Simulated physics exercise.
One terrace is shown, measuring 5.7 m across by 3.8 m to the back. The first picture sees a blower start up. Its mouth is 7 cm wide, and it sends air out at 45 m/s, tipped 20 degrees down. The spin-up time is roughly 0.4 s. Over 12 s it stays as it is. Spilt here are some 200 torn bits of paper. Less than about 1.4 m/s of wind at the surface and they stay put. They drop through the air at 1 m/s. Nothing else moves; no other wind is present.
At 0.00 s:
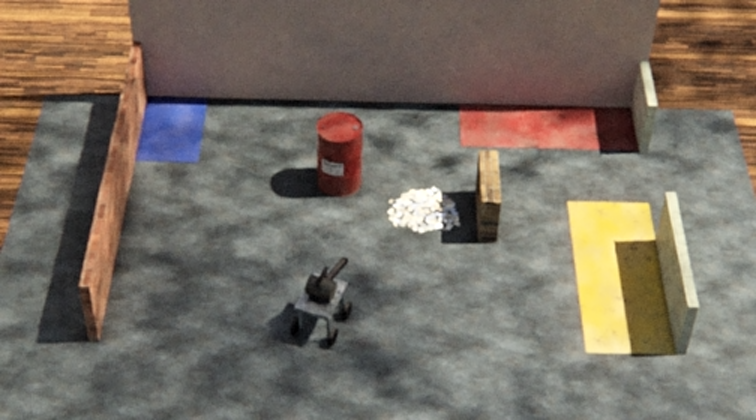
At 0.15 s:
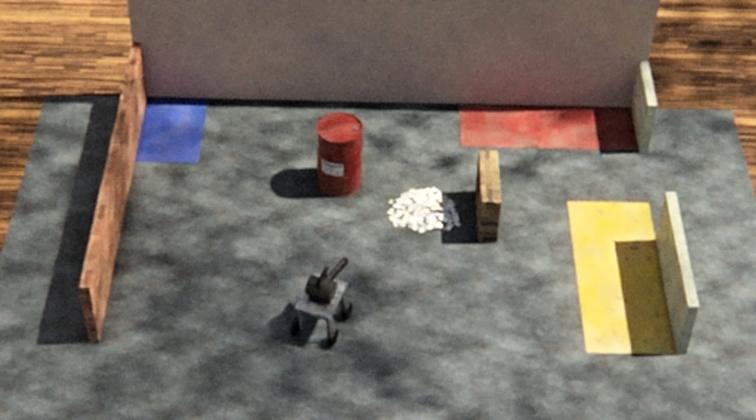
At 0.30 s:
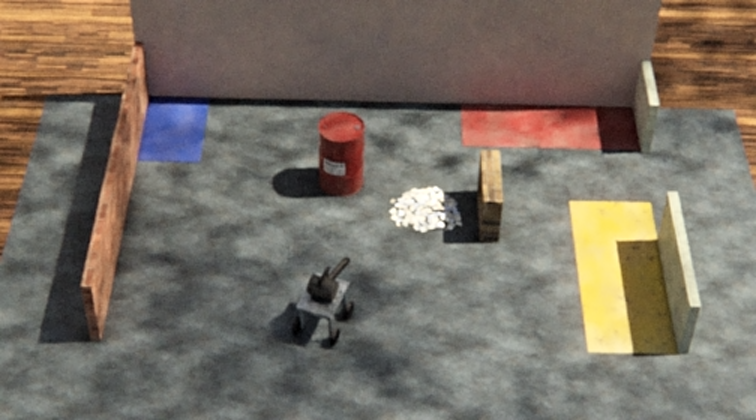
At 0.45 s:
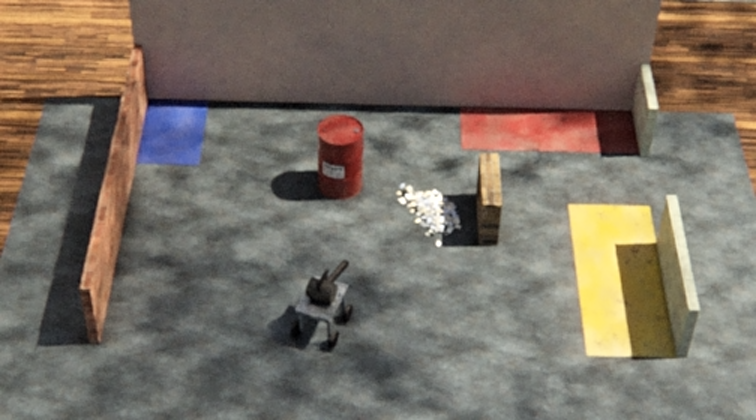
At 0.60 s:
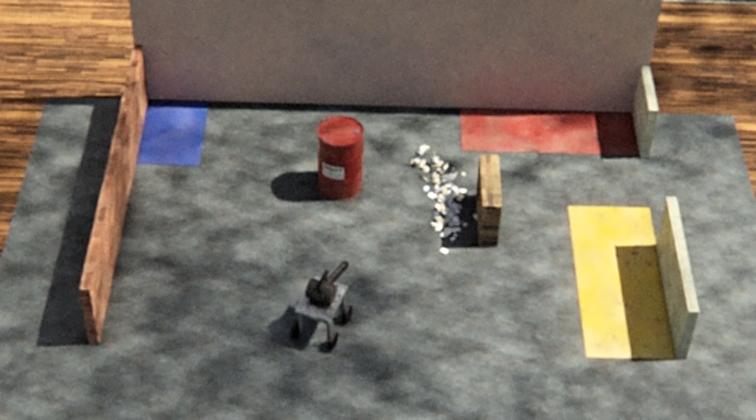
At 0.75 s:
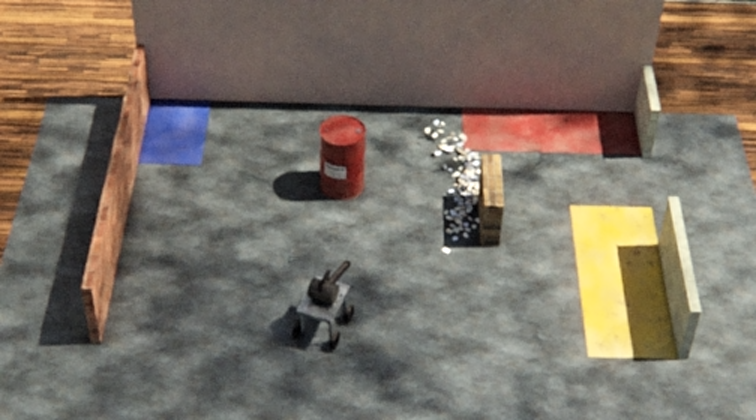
On a grey terrace with a red barrel, low walls and coloured patches, a pile of white paper bits lies still near a small dark blower, then spreads and shifts back and to the right, toward the red patch.
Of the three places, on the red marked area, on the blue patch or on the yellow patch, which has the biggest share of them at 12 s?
I would say the red one has the biggest share.
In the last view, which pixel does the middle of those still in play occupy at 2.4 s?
I'd point to somewhere around (628, 116).
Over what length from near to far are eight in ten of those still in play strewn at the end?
Around 1.6 m.
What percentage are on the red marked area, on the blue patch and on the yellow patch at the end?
I'd put it at around 40 % for red, 0 % for blue and 5 % for yellow.
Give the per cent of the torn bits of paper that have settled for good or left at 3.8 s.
Close to 30 % of them.
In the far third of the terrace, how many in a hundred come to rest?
About 70 percent.
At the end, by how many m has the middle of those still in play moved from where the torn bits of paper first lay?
Distance: Approx. 2.6 m.
After 2.4 s, 0 % are on the yellow patch, 83 % on the red marked area and 0 % on the blue patch; the middle of those still in play is near (628, 116); 18 % have settled or left.
After 3.8 s, 0 % are on the yellow patch, 72 % on the red marked area and 0 % on the blue patch; the middle of those still in play is near (635, 120); 27 % have settled or left.
After 6.6 s, 2 % are on the yellow patch, 54 % on the red marked area and 0 % on the blue patch; the middle of those still in play is near (637, 143); 38 % have settled or left.
After 12.0 s, at the end, 6 % are on the yellow patch, 36 % on the red marked area and 0 % on the blue patch; the middle of those still in play is near (641, 160).
